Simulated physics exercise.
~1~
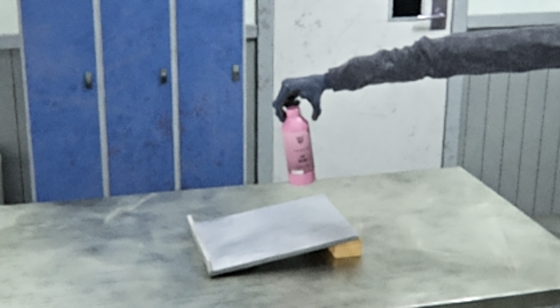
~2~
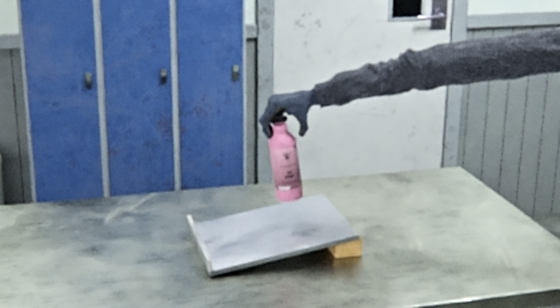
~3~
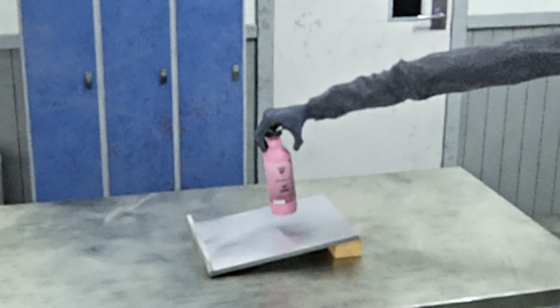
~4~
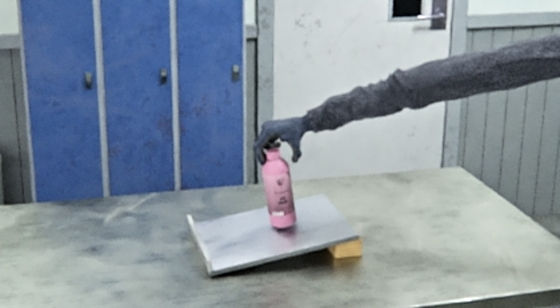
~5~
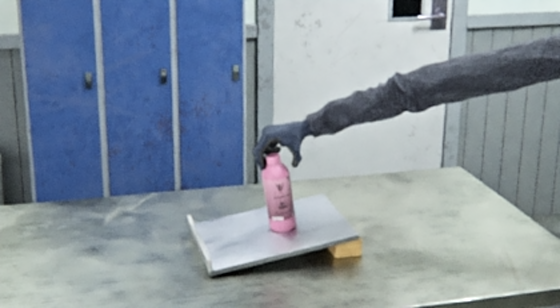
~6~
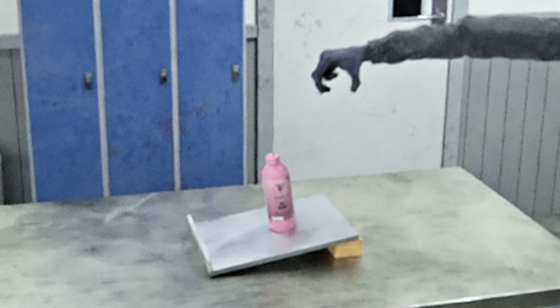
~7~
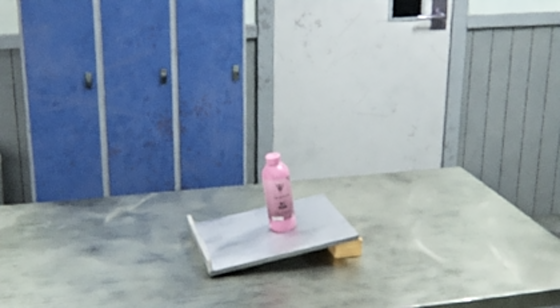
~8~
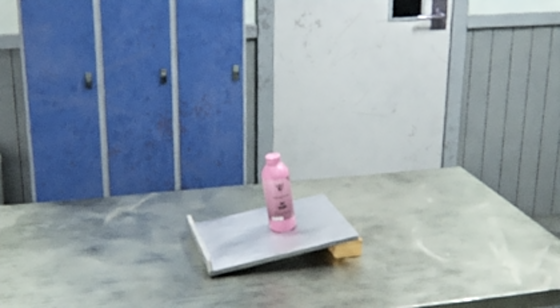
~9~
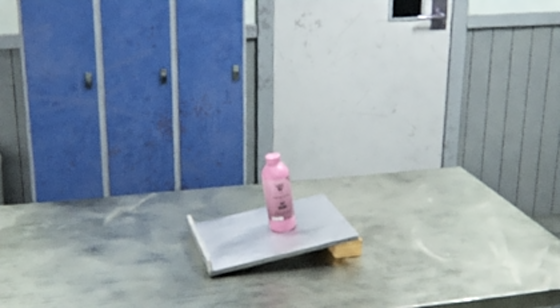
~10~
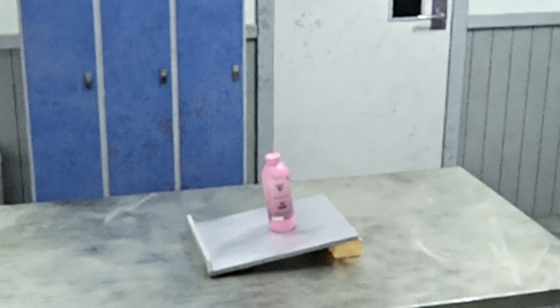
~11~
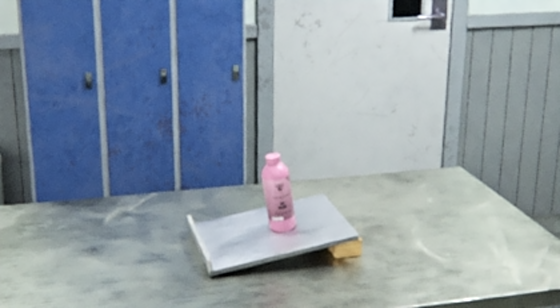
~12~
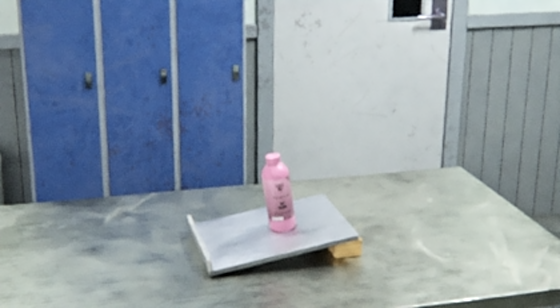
A gloved hand lowering a pink bottle onto a tilted board, letting go and withdrawing, the bottle staying put, leaning slightly.
